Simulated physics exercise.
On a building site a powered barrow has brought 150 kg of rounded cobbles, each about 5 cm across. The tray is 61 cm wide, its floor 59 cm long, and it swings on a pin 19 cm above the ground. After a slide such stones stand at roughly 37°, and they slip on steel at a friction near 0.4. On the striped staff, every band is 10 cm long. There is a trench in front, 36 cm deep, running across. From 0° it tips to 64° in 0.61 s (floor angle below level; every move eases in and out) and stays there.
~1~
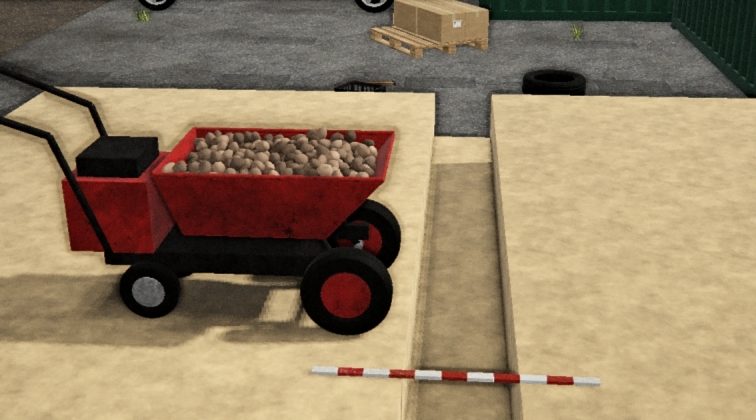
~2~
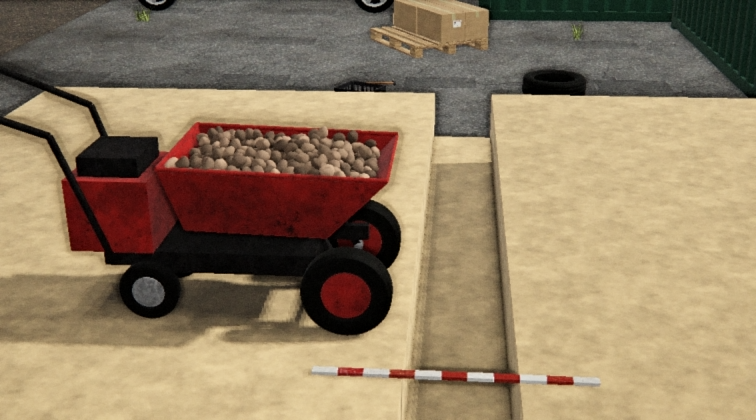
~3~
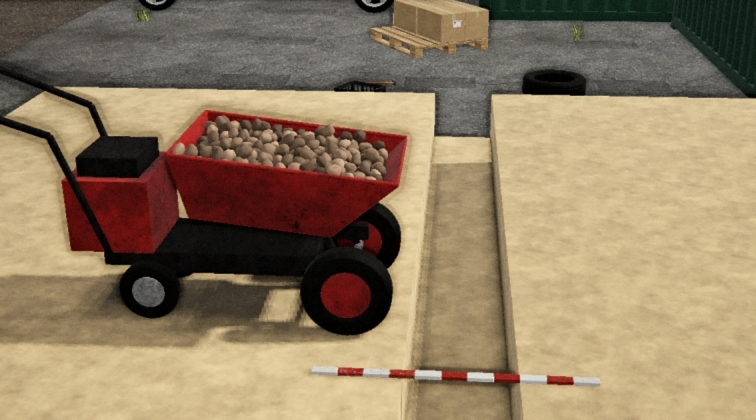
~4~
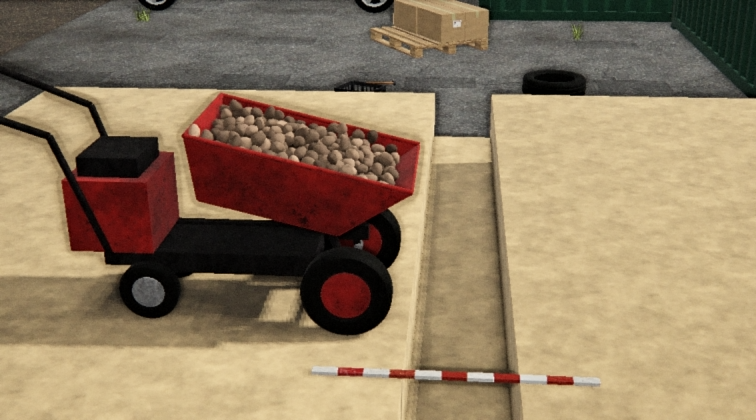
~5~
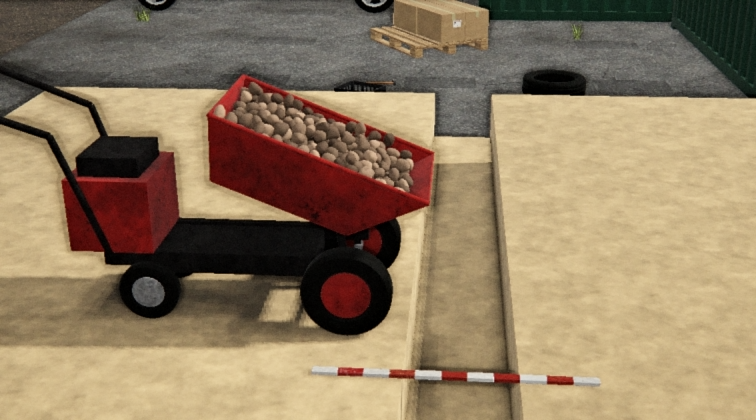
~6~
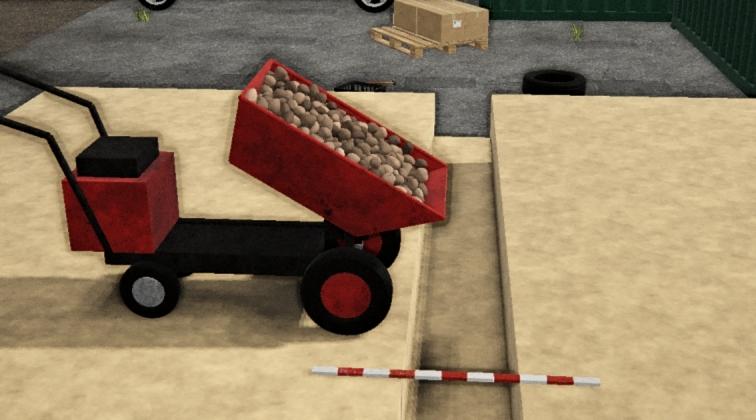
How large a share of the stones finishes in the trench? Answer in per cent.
A share of about 33 per cent.
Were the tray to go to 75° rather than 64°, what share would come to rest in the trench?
It comes out at about 25 percent.
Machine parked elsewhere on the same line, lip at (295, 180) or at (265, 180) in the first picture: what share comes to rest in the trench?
First spot about 90, second spot about 90 per cent.
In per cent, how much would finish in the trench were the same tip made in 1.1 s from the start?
Around 50 per cent would end in the trench.
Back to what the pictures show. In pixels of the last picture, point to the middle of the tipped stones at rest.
(559, 305).
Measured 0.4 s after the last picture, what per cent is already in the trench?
By that point it's something like 10 in a hundred.
Then, 0.2 s after the last picture the floor is at 54°, 100 % in the tray; the foremost stones are at (461, 215).
Then, 0.4 s after the last picture the floor is at 64°, 75 % in the tray, 10 % in the trench, 15 % past the trench; the foremost stones are at (559, 305).
Then, 0.8 s after the last picture the floor is at 64°, 21 % in the tray, 13 % in the trench, 66 % past the trench; the foremost stones are at (739, 312).
Then, 2.7 s after the last picture the floor is at 64°, 0 % in the tray, 33 % in the trench, 67 % past the trench; the foremost stones are past the picture's edge.
